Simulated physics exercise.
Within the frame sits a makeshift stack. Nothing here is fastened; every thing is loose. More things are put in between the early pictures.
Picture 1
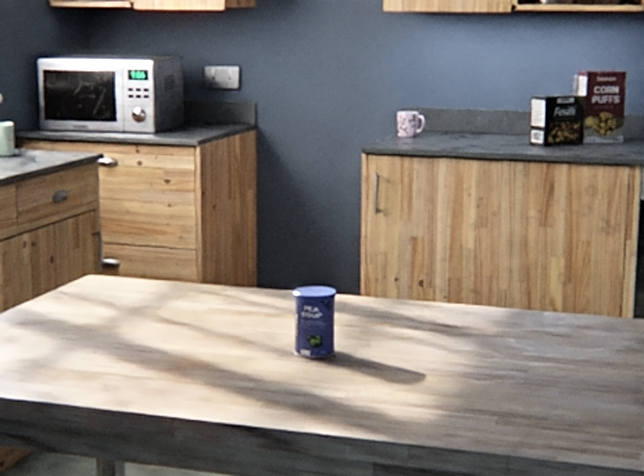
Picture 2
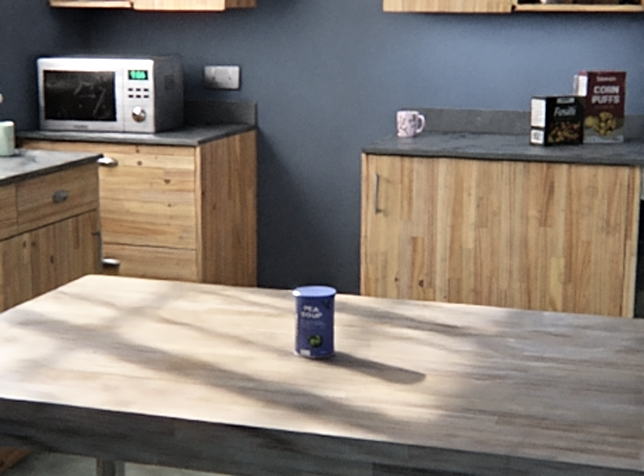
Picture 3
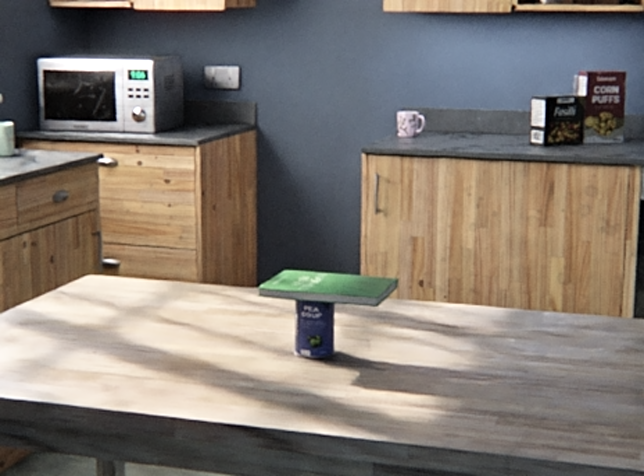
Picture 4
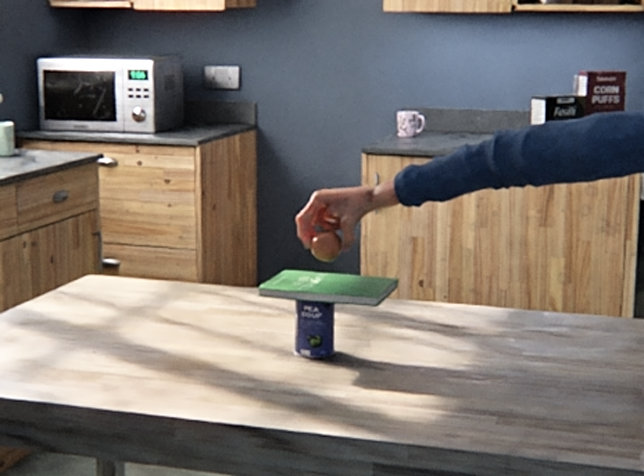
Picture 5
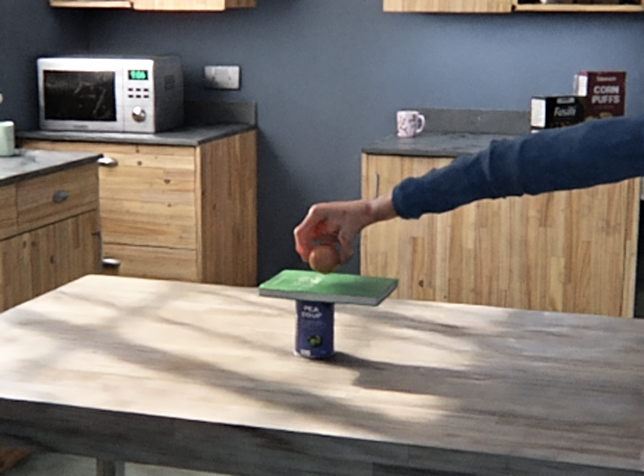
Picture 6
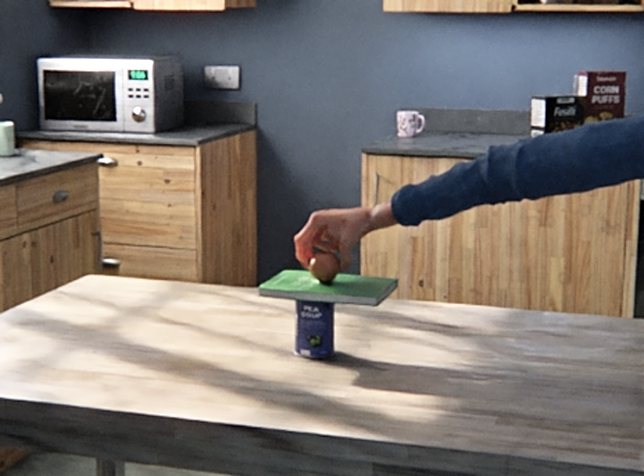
A blue tin stood on a wooden kitchen table, then a green book appeared flat on top of it, and a hand reached in from the right and lowered an orange tomato onto the book.
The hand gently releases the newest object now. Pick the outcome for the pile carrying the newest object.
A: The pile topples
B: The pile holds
B, the pile holds.
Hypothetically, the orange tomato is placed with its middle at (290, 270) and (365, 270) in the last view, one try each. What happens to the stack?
Try one: The stack remains standing; try two: The stack collapses.
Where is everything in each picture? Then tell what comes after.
In the first frame, the last thing is not in view yet; blue tin (315, 322).
In the second frame, the last thing is not in view yet; blue tin (315, 322).
In the third frame, the last thing is not in view yet; blue tin (315, 322).
In the fourth frame, coming down; orange tomato (327, 245); blue tin (315, 322).
In the fifth frame, coming down; orange tomato (325, 259); blue tin (315, 322).
In the sixth frame, set down, still held; orange tomato (325, 266); blue tin (315, 322).
Then, 0.90 s after the last picture, nothing has stirred.
Then, 1.80 s after the last picture, orange tomato resting near (326, 267).
At rest, all 3 in place. Seen from the same camera at the end, orange tomato near (326, 267). The stack stays up.
